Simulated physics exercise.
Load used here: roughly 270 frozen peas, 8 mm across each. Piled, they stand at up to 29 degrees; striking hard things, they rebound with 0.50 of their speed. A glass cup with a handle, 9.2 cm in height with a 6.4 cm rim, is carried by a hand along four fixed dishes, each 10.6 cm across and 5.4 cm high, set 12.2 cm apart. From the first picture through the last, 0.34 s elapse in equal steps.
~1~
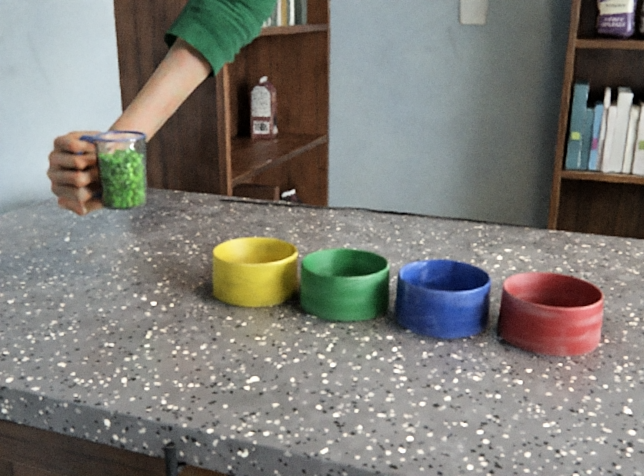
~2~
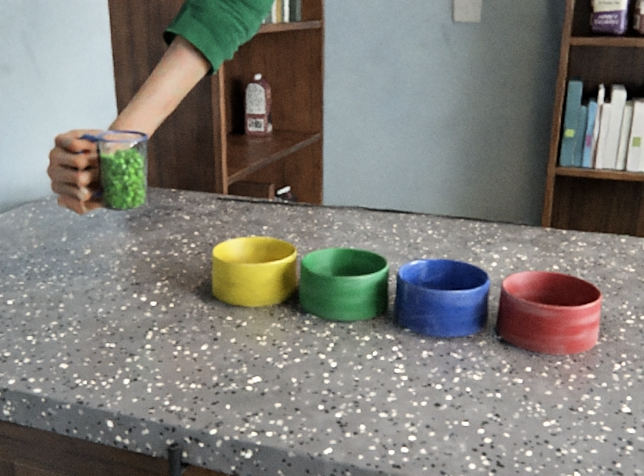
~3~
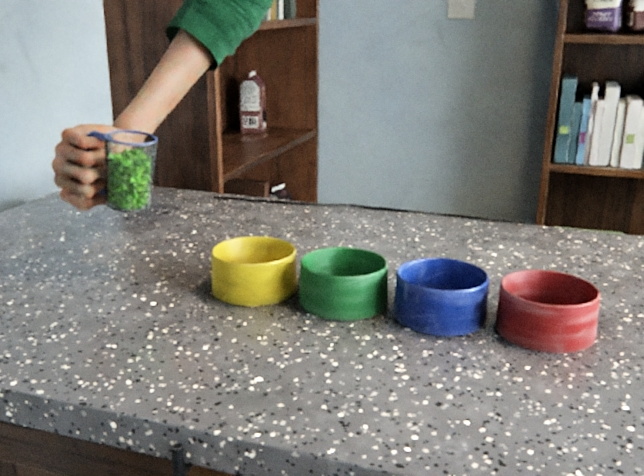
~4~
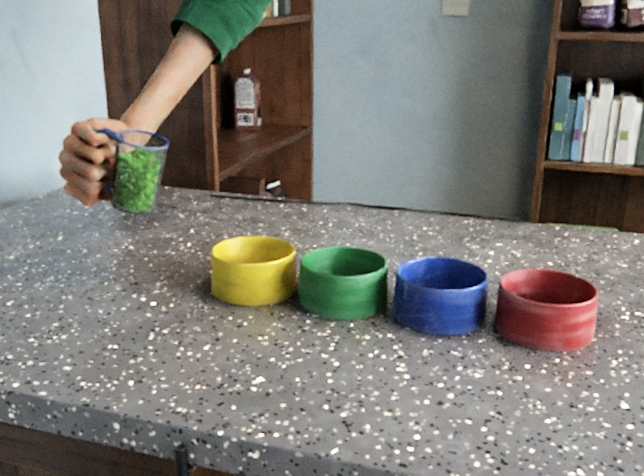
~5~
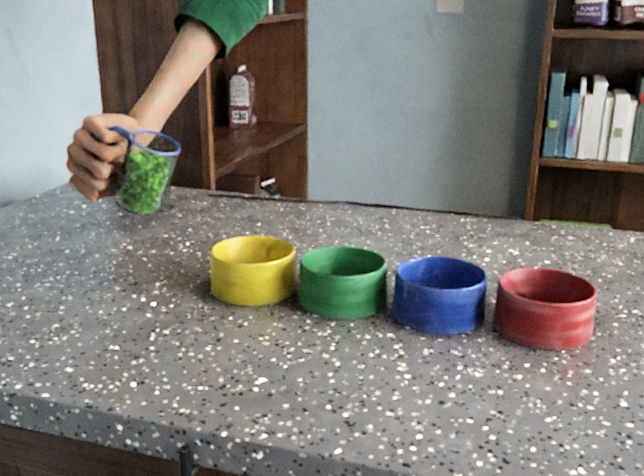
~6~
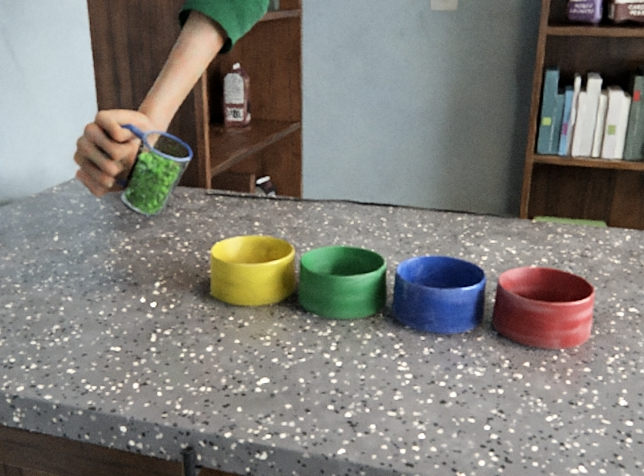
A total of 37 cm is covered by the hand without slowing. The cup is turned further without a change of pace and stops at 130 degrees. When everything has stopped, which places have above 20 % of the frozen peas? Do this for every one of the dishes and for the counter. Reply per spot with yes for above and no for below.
Red dish: No, below. Blue dish: No, below. Green dish: Yes, above. Yellow dish: No, below. Counter: No, below.
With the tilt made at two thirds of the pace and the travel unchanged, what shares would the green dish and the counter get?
In that case I'd put green at 0 and the counter at 0.
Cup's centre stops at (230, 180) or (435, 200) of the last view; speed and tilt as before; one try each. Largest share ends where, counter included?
The largest share ends at yellow first and at green second.
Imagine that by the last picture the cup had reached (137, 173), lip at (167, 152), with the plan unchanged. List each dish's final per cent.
Per cent kept: Red 0; blue 0; green 30; yellow 30.
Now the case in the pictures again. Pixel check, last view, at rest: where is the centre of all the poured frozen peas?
(352, 289).
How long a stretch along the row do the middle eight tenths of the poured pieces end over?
That stretch comes to around 6 cm.
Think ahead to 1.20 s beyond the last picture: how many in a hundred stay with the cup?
I'd put it at roughly 0 per cent.
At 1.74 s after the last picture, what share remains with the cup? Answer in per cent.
0 per cent.
Then, 0.72 s after the last picture, tilt 100 degrees; cup holds 95 %.
Then, 1.20 s after the last picture, tilt 130 degrees; cup holds 0 %, green 100 %.
Then, 1.74 s after the last picture, tilt 130 degrees; cup holds 0 %, green 100 %.
In the end, red 0 %, blue 0 %, green 100 %, yellow 0 %, counter 0 %.
